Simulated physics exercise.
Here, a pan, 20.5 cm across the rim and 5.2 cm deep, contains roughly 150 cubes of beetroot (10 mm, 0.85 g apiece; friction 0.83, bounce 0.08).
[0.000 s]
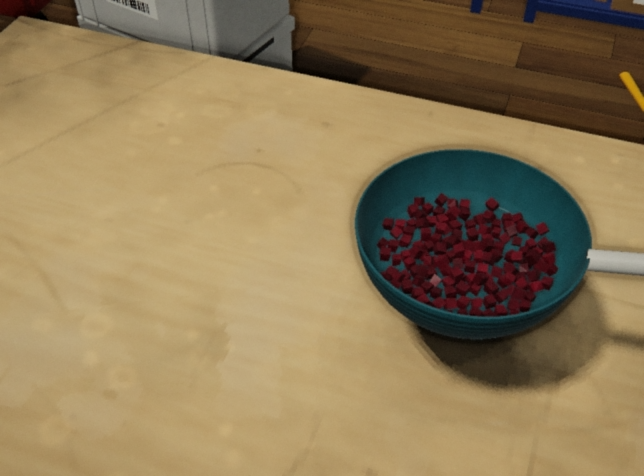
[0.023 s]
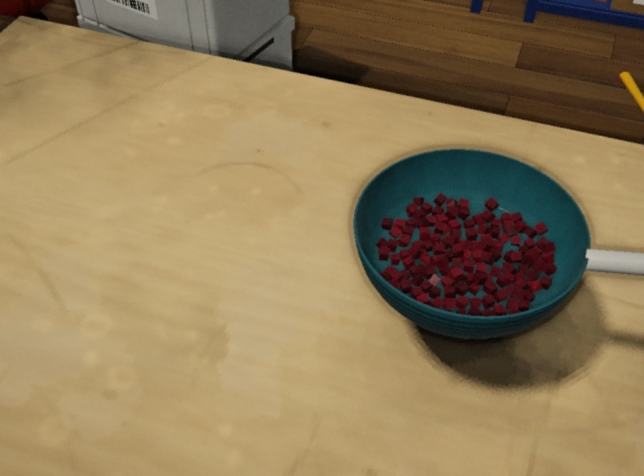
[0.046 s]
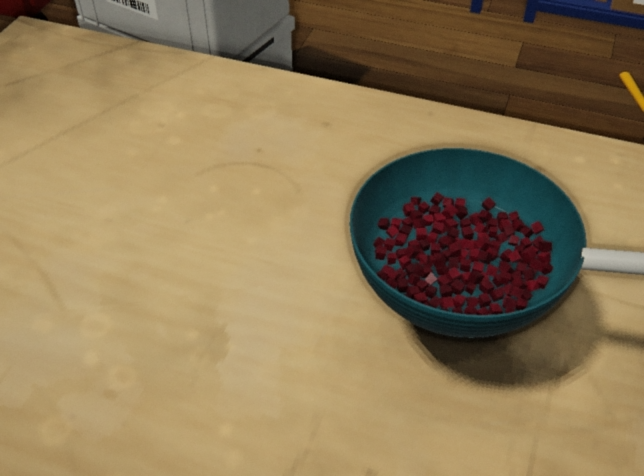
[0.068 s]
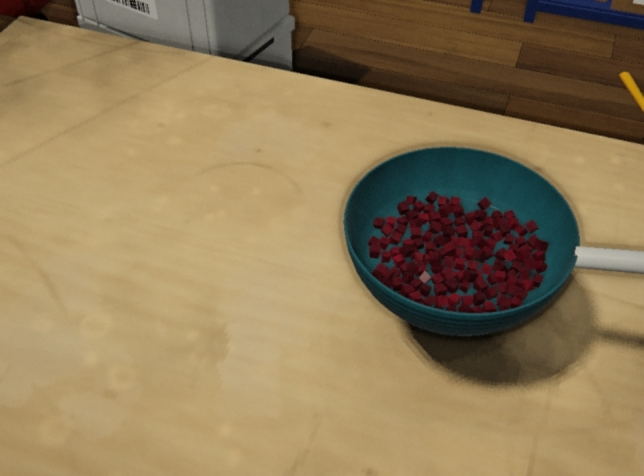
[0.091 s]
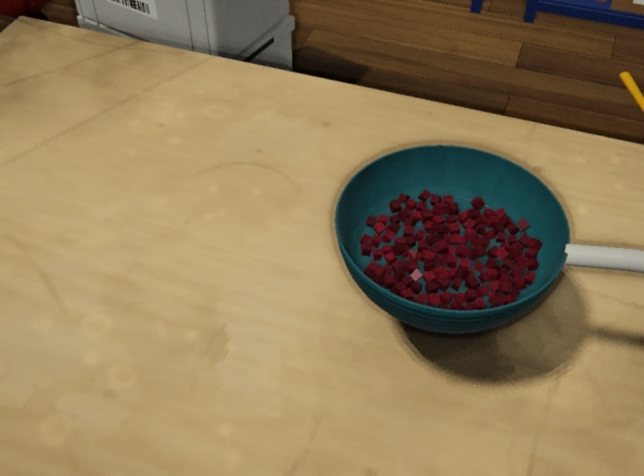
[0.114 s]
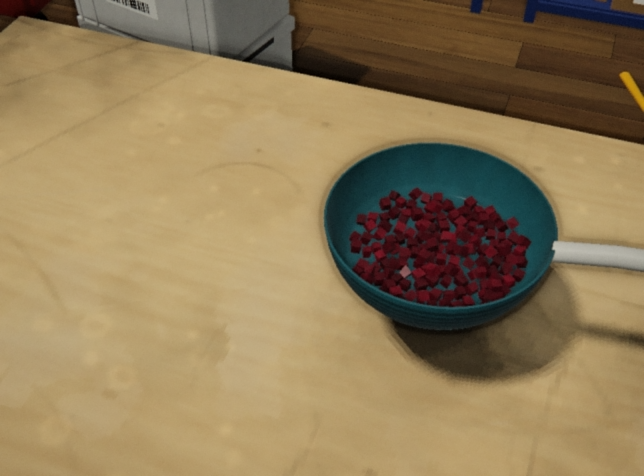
A pale wooden tabletop is seen from above at an angle, with a brown plank floor and a grey container beyond its far edge. On the right sits a teal round pan with a white handle reaching out of view, holding many small dark red cubes, with one paler pink. The pan slides slowly, then slightly faster, a short way left, its shadow following, while the camera stays still.
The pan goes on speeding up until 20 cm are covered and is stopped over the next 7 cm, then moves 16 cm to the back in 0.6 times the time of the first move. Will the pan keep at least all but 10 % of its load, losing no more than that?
Yes, the loss stays within 10 %.
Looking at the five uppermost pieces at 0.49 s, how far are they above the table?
Height: Some 16 centimetres.
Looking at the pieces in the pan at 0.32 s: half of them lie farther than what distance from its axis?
Distance: Roughly 5.5 centimetres.
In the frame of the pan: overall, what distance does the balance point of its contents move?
Roughly 4.0 cm.
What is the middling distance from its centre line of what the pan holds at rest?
Some 6.0 centimetres from the centre line.
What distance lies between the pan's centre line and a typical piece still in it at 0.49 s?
I'd put it at around 6.5 cm.
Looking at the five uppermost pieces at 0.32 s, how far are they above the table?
Roughly 14 centimetres.
Then, at 0.32 s, tilt 0 degrees; pan 100 %; middle of all pieces near (250, 204).
After 0.49 s, tilt 0 degrees; pan 100 %; middle of all pieces near (176, 165).
After 0.65 s, tilt 0 degrees; pan 100 %; middle of all pieces near (243, 87).
After 0.80 s, tilt 0 degrees; pan 100 %; middle of all pieces near (258, 77).
At rest (1.4 s), pan 100 %.
